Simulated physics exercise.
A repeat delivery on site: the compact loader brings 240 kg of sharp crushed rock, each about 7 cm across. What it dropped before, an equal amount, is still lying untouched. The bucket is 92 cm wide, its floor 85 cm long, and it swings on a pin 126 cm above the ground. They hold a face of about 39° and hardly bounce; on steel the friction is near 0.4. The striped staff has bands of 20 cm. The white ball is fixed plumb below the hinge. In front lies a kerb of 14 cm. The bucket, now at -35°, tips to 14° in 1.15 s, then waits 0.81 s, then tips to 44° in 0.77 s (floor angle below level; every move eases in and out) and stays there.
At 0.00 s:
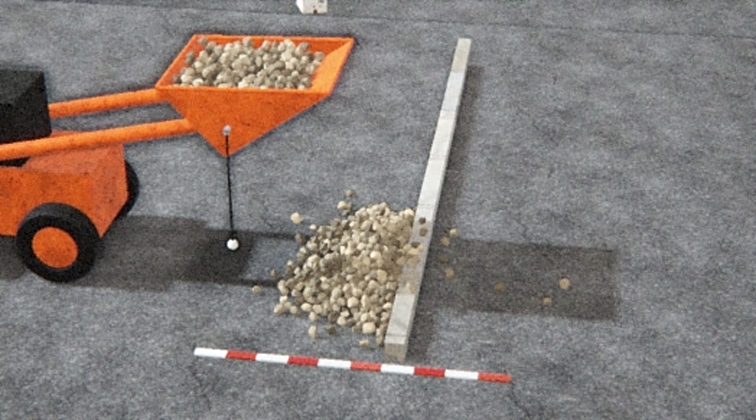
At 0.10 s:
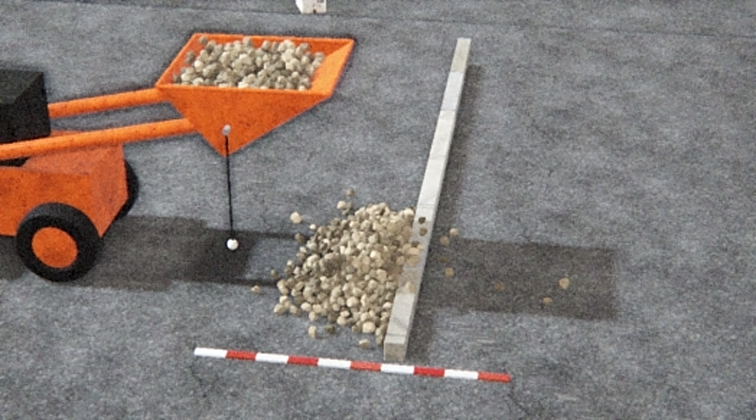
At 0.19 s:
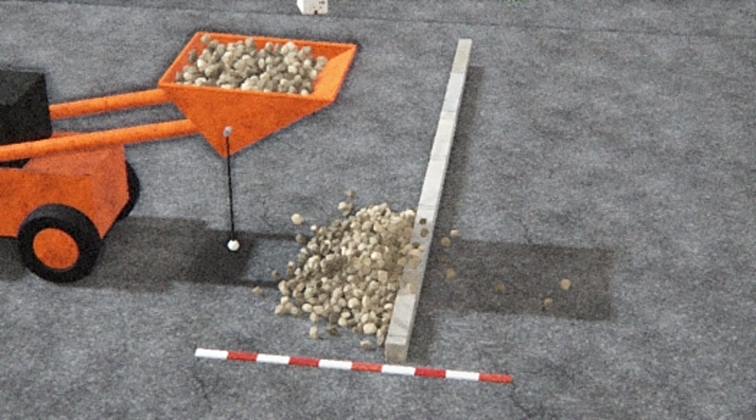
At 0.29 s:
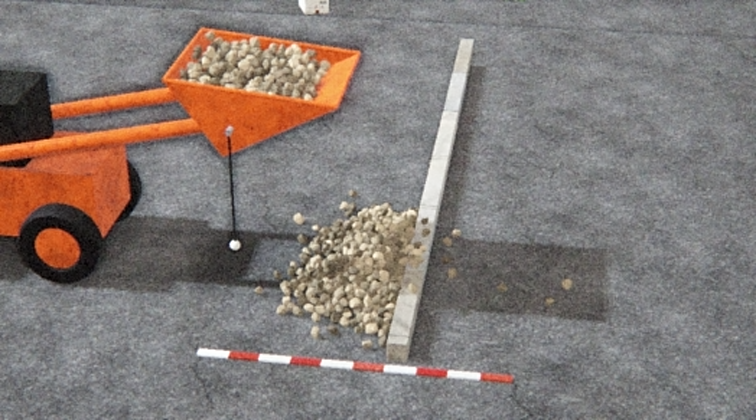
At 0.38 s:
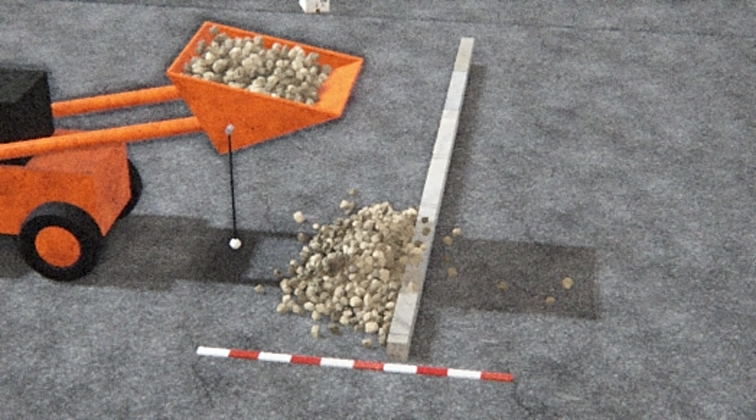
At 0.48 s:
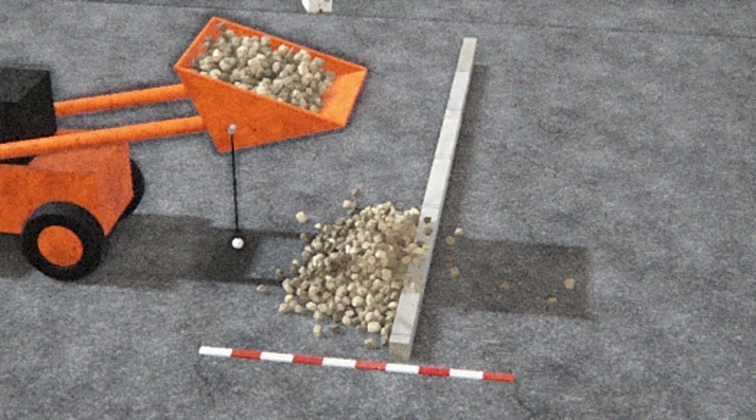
An orange loader's bucket, heaped with pale and grey stones, barely moves at first, then slowly tilts down to the right, its stones shifting slightly, while the machine, the stone pile against the kerb and the striped staff stay put.
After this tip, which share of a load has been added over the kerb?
Some 4 per cent is added.
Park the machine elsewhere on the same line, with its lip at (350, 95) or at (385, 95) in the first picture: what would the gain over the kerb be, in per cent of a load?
Near 10 per cent from the first place, 55 from the second.
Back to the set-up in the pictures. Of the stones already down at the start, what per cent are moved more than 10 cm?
Roughly 5 per cent of them.
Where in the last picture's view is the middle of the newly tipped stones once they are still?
Their middle is at about (353, 246).
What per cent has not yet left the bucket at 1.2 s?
About 100 per cent.
After 0.9 s the floor is at 6°; in per cent of one load, 100 in the bucket, 99 on this side of the kerb, 1 over the kerb; the foremost stones are at (482, 265).
After 1.2 s the floor is at 14°; in per cent of one load, 100 in the bucket, 99 on this side of the kerb, 1 over the kerb; the foremost stones are at (482, 265).
After 3.2 s the floor is at 44°; in per cent of one load, 1 in the bucket, 197 on this side of the kerb, 2 over the kerb; the foremost stones are at (485, 265).
After 5.6 s the floor is at 44°; in per cent of one load, 0 in the bucket, 195 on this side of the kerb, 5 over the kerb; the foremost stones are at (513, 281). Net gain over the kerb, 4.
